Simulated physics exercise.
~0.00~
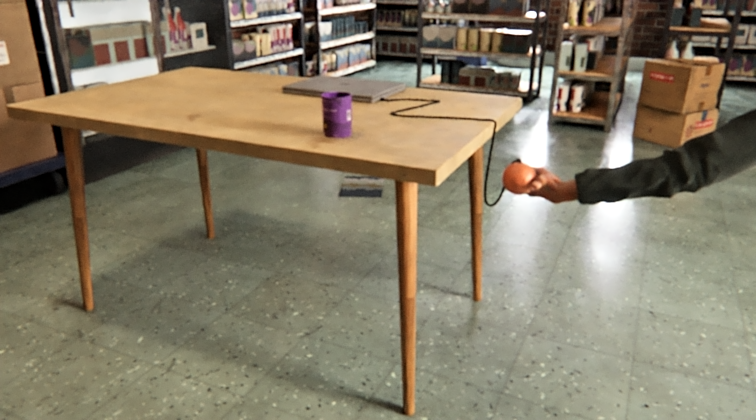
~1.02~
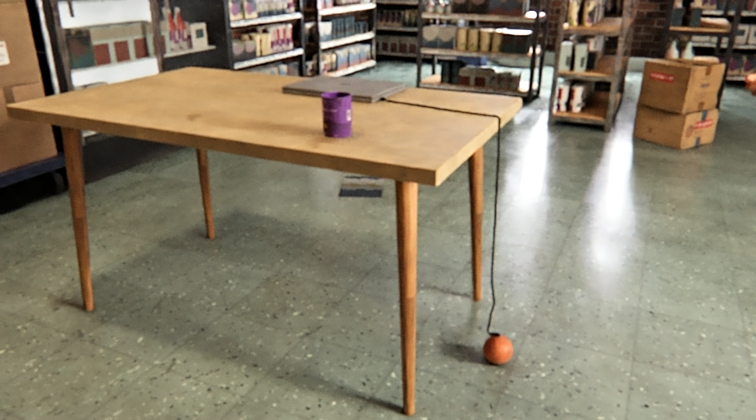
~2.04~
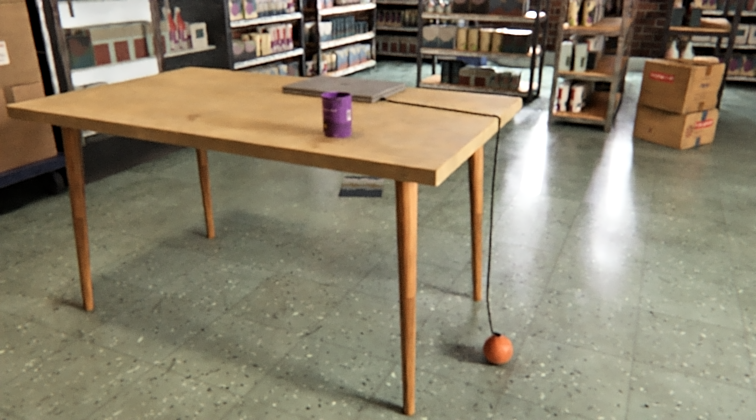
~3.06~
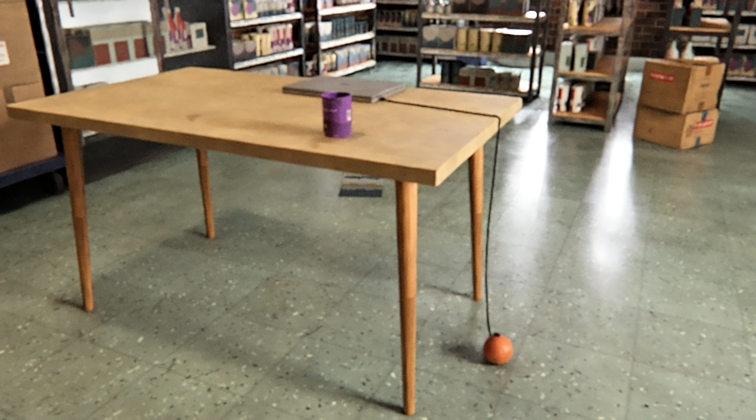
An arm in a dark sleeve reaches in from the right, holding an orange ball-like fruit beside a wooden table in a room lined with stocked shelves, seen from a fixed, slightly raised view. On the tabletop sit a purple cup and, farther back, a flat grey laptop, with a dark string lying loosely from near the laptop to the orange. The hand lets go and withdraws. The orange drops to the tiled floor, drawing the string over the table's right edge. It rests there, while the cup and laptop stay in place.
